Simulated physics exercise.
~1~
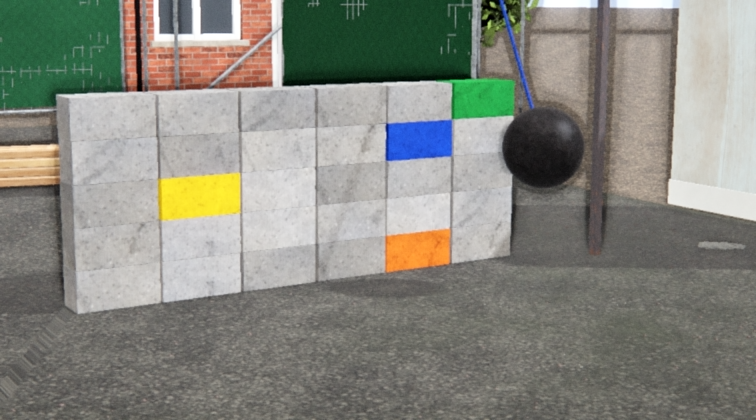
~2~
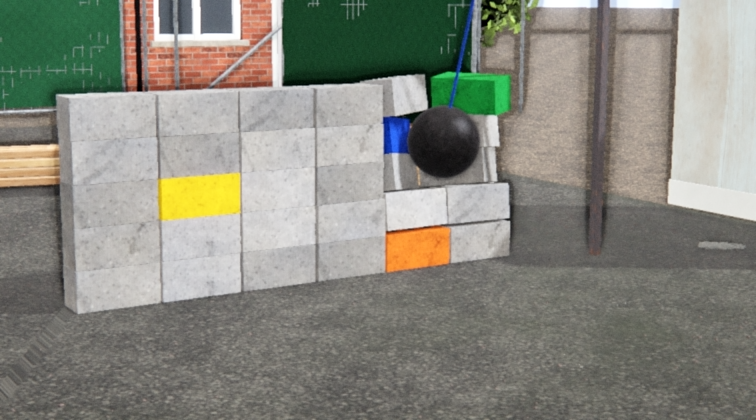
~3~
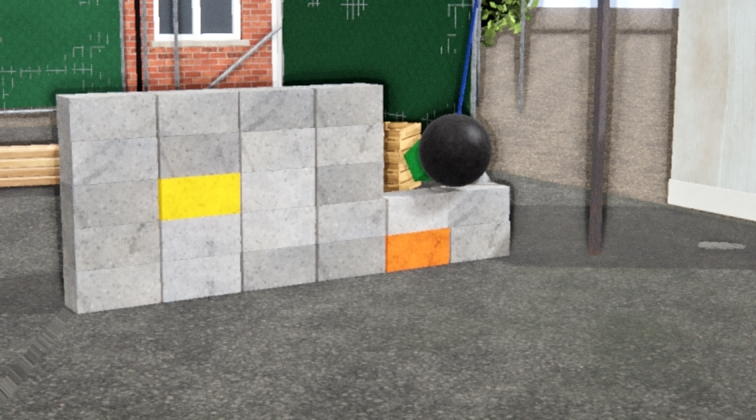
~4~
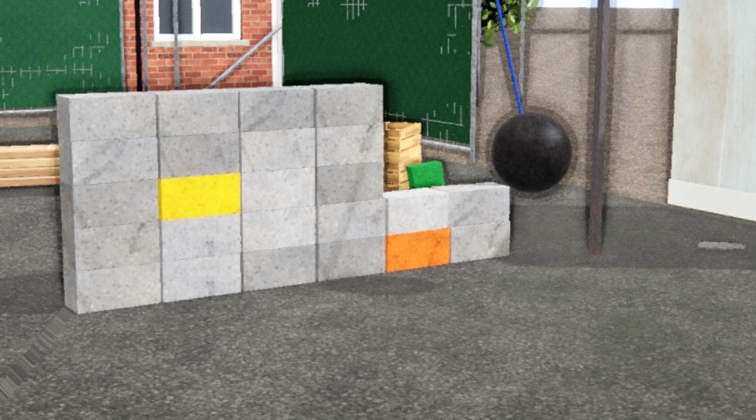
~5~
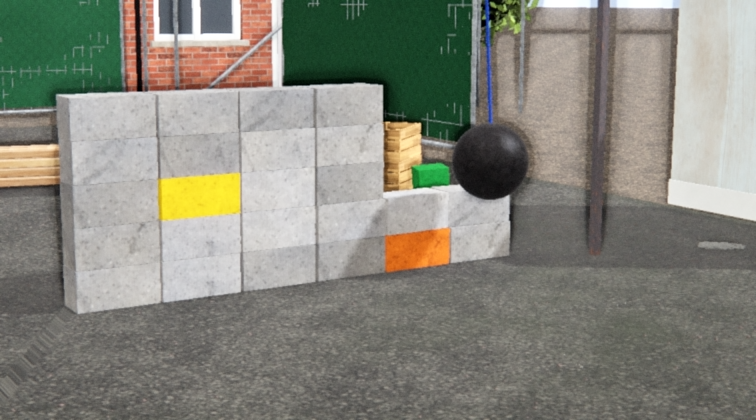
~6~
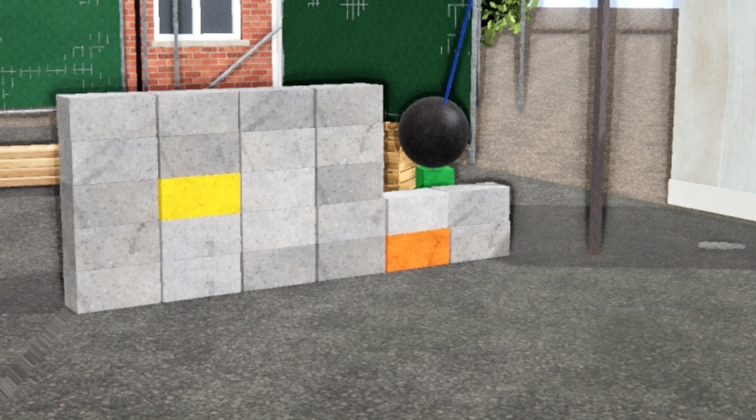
In a yard, a swinging iron ball knocks down a block wall's upper right corner.
